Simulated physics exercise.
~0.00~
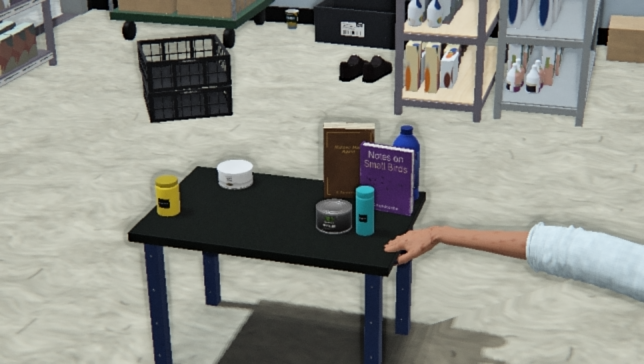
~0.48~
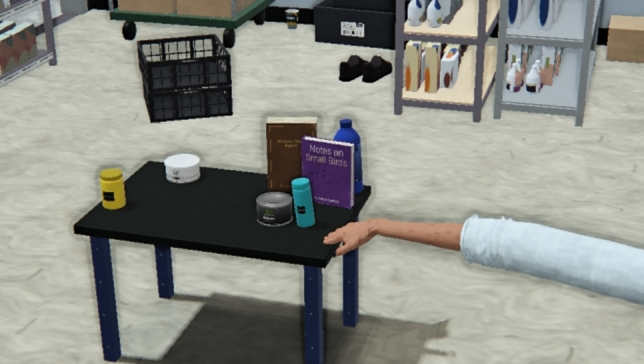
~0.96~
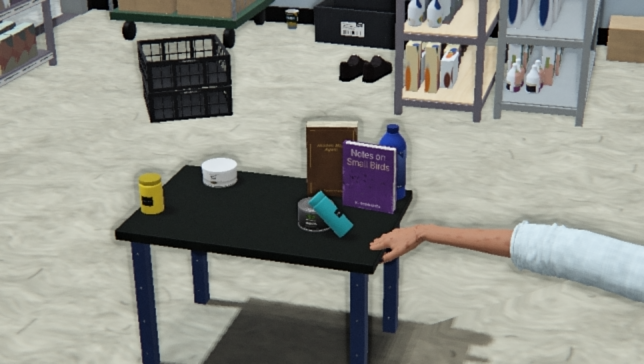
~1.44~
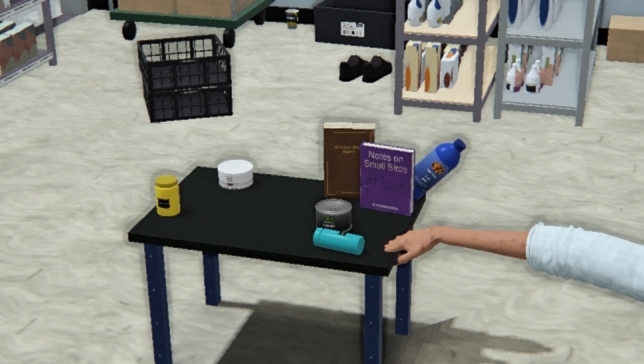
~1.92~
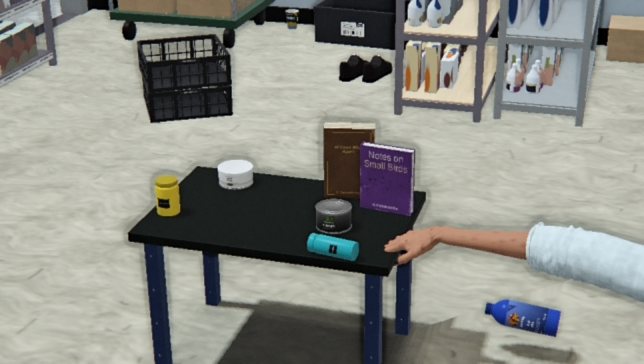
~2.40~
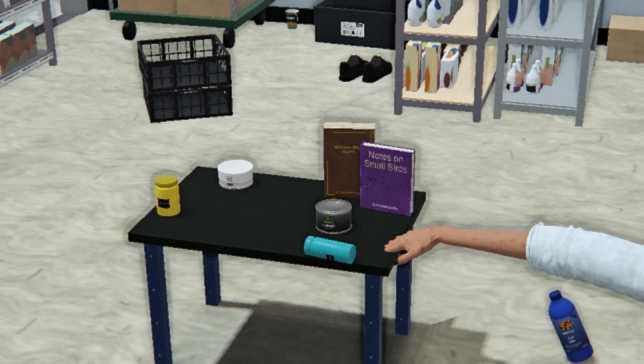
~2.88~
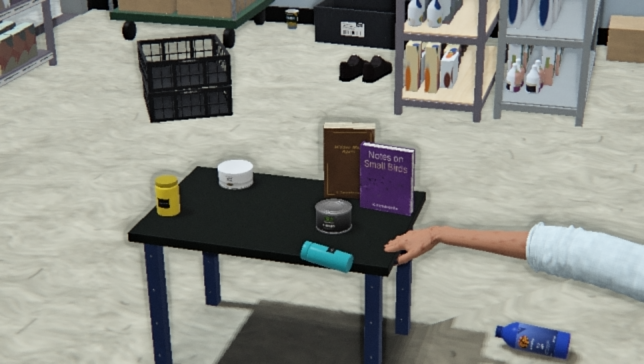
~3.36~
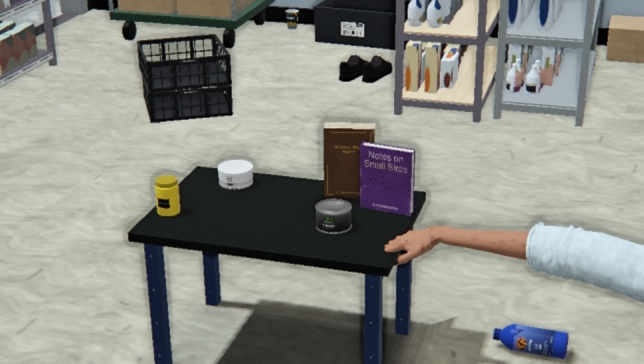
Blue bottle and turquoise shaker toppling and dropping off a black table shoved left and jerked back by a hand, books still standing.
